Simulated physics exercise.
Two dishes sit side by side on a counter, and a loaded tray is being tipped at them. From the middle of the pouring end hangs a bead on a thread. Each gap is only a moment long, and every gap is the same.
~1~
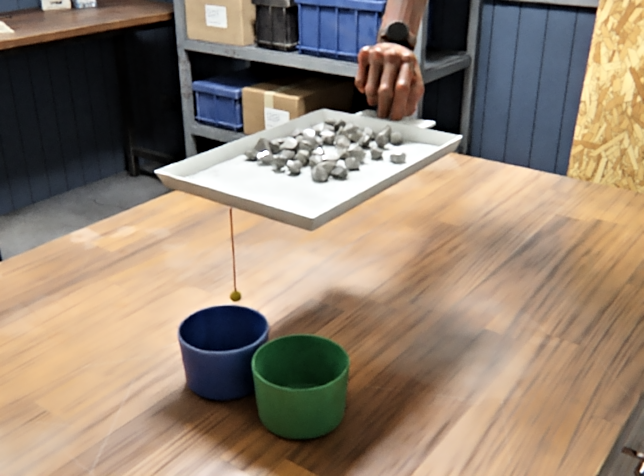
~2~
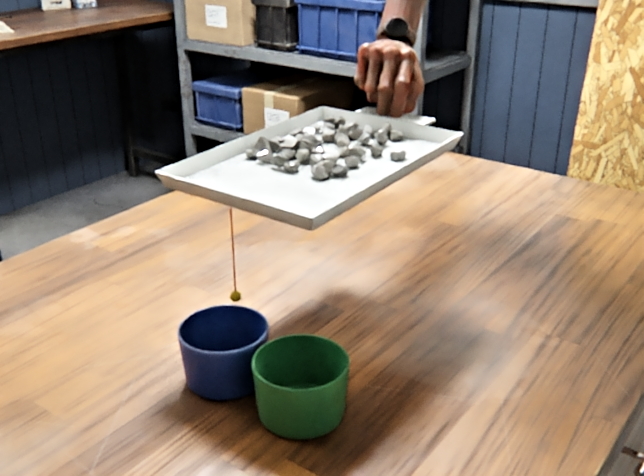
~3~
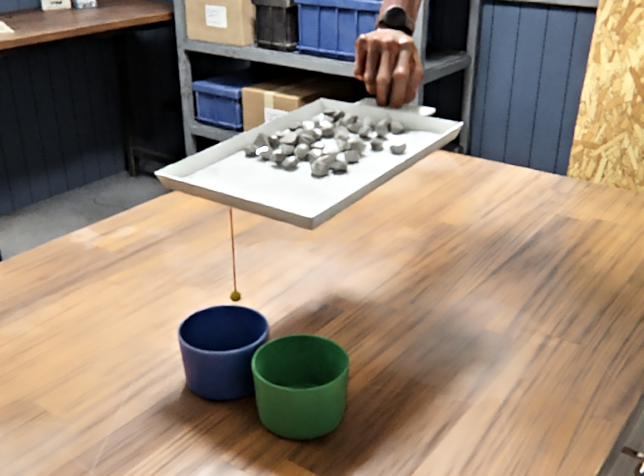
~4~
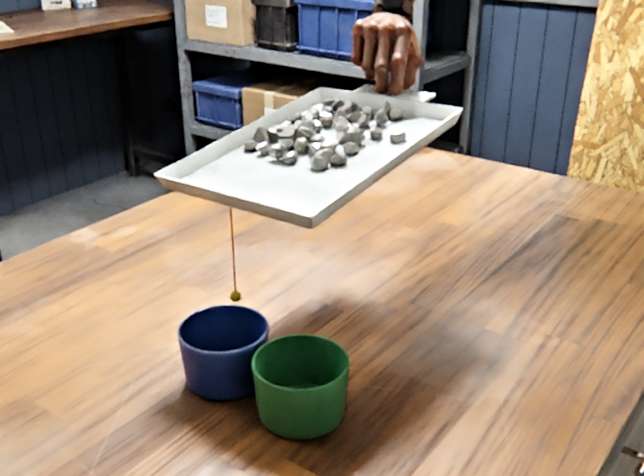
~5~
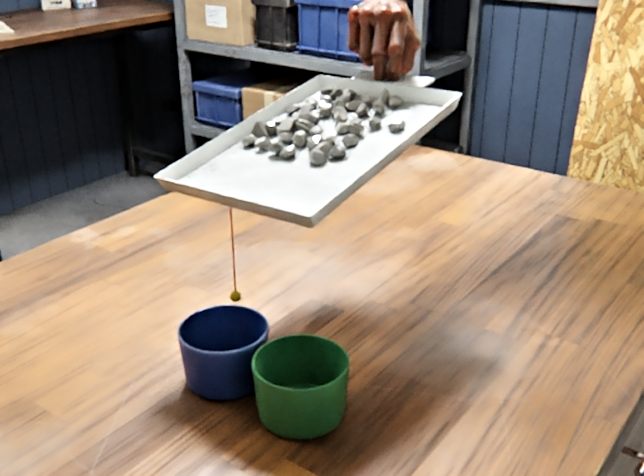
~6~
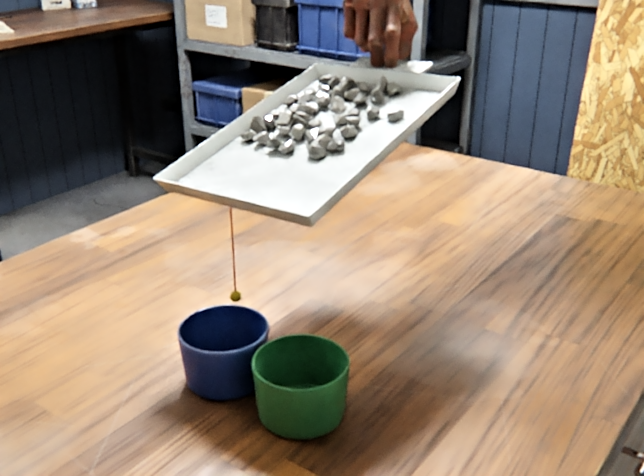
A hand gradually raises the back of a tray of gravel above two bowls.
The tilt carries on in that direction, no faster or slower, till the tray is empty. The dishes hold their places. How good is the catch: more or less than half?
The catch is going to fall below what is lost.
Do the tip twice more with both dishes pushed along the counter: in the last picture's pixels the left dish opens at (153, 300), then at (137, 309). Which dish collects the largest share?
Try 1: The leftmost dish; try 2: The leftmost dish.
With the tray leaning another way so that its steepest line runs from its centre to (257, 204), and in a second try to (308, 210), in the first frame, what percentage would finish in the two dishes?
First heading 50 %, second heading 70 %.
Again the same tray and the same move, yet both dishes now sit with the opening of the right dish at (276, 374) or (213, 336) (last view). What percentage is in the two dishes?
Approximately 30 percent, followed by approximately 90 percent.
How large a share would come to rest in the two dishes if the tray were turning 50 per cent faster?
It would be close to 20 per cent.
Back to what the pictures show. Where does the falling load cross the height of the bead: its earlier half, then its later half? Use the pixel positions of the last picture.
I'd say around (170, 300) at first, then around (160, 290).
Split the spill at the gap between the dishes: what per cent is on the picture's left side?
That would be roughly 100 per cent.
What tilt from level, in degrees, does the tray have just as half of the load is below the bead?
At about 75°.
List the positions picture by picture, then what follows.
The first picture shows corners of the pouring end at (164, 170) and (311, 213), level; middle of the load at (310, 142), bits of gravel; left dish at (194, 369); right dish at (271, 406); bead on its thread at (236, 296).
The second picture shows corners of the pouring end at (164, 171) and (311, 213), level; middle of the load at (310, 140).
The third picture shows corners of the pouring end at (163, 172) and (311, 213), tipped barely, lowest at the left corner; middle of the load at (310, 135).
The fourth picture shows corners of the pouring end at (163, 173) and (310, 212), tipped a little, lowest at the left corner; middle of the load at (309, 127).
The fifth picture shows corners of the pouring end at (162, 174) and (309, 211), tipped a little, lowest at the left corner; middle of the load at (307, 118).
The sixth picture shows corners of the pouring end at (162, 176) and (307, 211), tipped a little, lowest at the left corner; middle of the load at (305, 110); left dish at (194, 369); right dish at (271, 406).
Soon, tray tipped steeply; most on the tray; about a quarter in the air.
A while on, tray tipped right over; about a quarter on the tray; a small part in the left dish; about half outside both; a small part in the air.
Towards the end, tray tipped past a quarter turn; about a quarter in the left dish; most outside both.
Finally, tray tipped past a quarter turn; none in the right dish; about a quarter in the left dish; most outside both.
